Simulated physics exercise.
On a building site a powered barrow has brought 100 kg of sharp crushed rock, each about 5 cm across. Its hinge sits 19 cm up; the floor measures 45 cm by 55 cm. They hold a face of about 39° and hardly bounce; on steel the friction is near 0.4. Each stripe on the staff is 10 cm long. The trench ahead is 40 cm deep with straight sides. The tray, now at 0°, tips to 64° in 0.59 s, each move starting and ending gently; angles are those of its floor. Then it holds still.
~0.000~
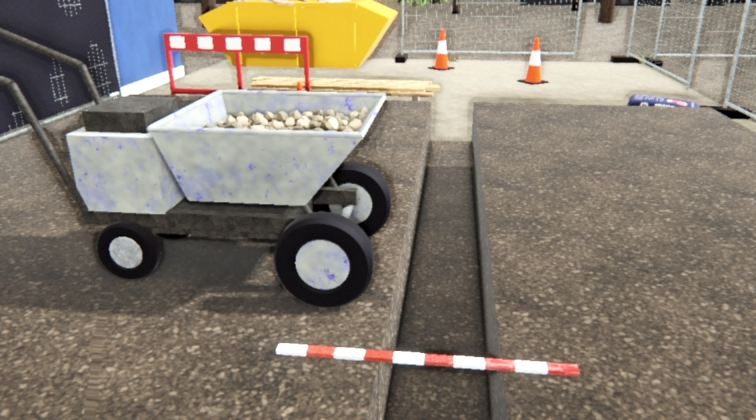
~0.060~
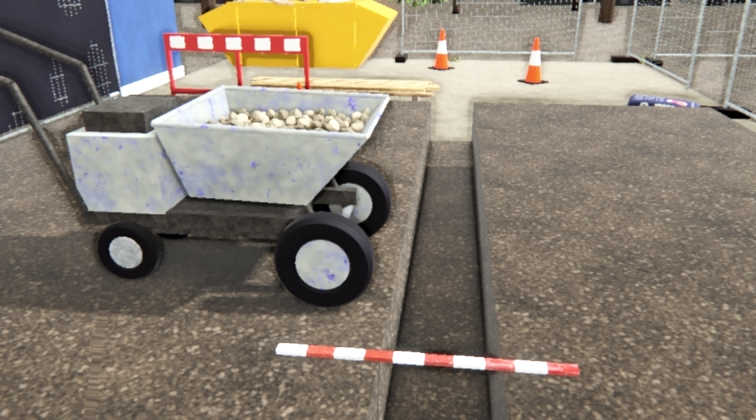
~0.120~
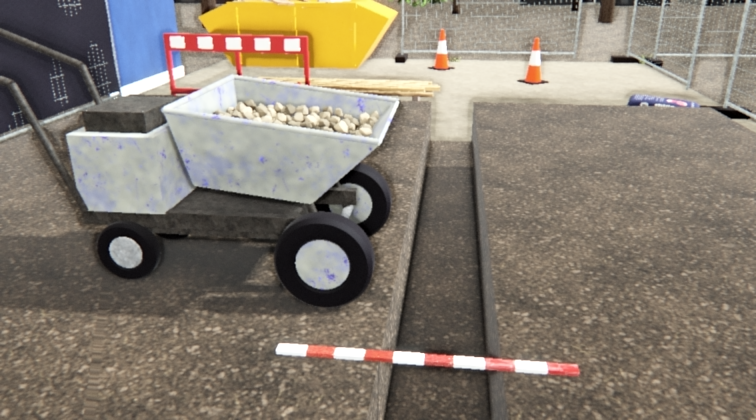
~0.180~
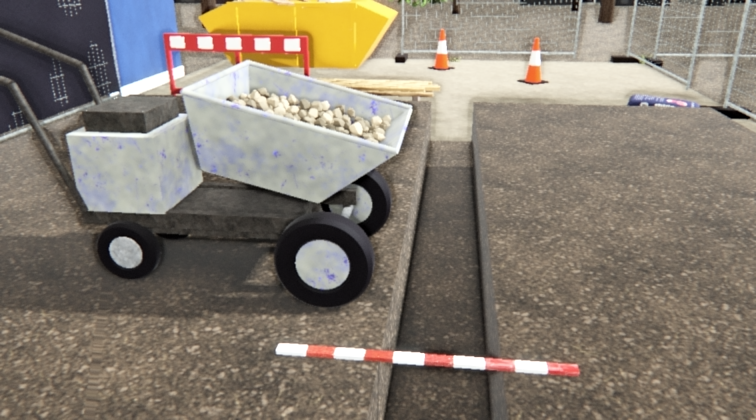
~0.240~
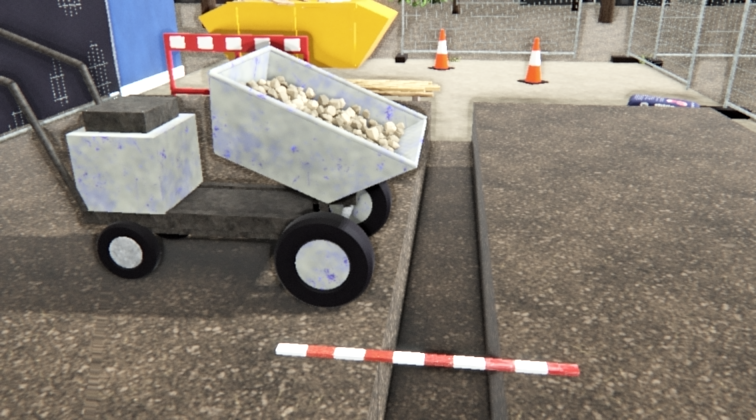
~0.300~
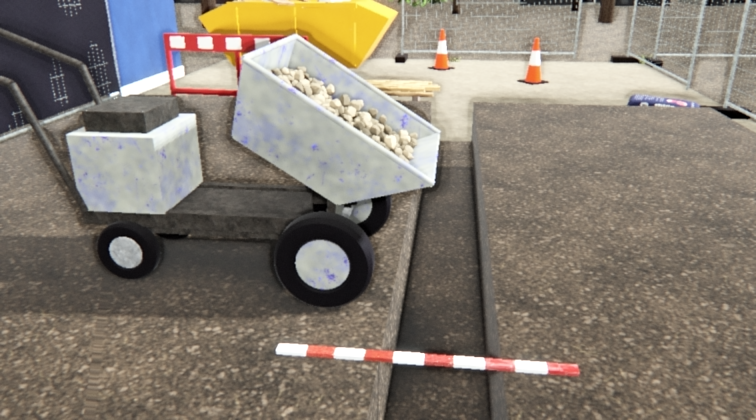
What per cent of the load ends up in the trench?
Roughly 24 per cent ends in the trench.
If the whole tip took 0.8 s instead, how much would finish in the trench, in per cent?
It would be near 30 per cent.
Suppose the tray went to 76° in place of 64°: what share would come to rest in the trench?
In that case some 35 per cent.
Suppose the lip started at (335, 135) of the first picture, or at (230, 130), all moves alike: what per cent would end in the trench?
First some 40, then 45 per cent.
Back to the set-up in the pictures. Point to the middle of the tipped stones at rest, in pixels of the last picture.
Their middle is at about (517, 275).
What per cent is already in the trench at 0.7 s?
About 5 per cent by then.
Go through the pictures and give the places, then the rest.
The first picture shows lip at (362, 136), floor tilted 0°, highest stones at (302, 121).
The second picture shows lip at (367, 137), floor tilted 2°, highest stones at (280, 118); the stones move at 0.4 m/s on average.
In the third picture, the tray is at 7°, its lip at (379, 143); the top of the load is at (258, 111); the stones move at 0.8 m/s on average.
The fourth picture shows lip at (397, 152), floor tilted 14°, highest stones at (257, 100); the stones move at 1.1 m/s on average.
The fifth picture shows lip at (416, 166), floor tilted 23°, highest stones at (266, 88); the stones move at 1.2 m/s on average.
The sixth picture shows lip at (433, 184), floor tilted 33°, highest stones at (287, 77); the stones move at 1.3 m/s on average.
After 0.4 s the floor is at 54°; 100 % in the tray; the foremost stones are at (435, 186).
After 0.7 s the floor is at 64°; 94 % in the tray, 4 % in the trench, 2 % past the trench; the foremost stones are at (508, 244).
After 1.0 s the floor is at 64°; 52 % in the tray, 9 % in the trench, 39 % past the trench; the foremost stones are at (637, 287).
After 3.0 s the floor is at 64°; 35 % in the tray, 24 % in the trench, 41 % past the trench; the foremost stones are past the picture's edge.
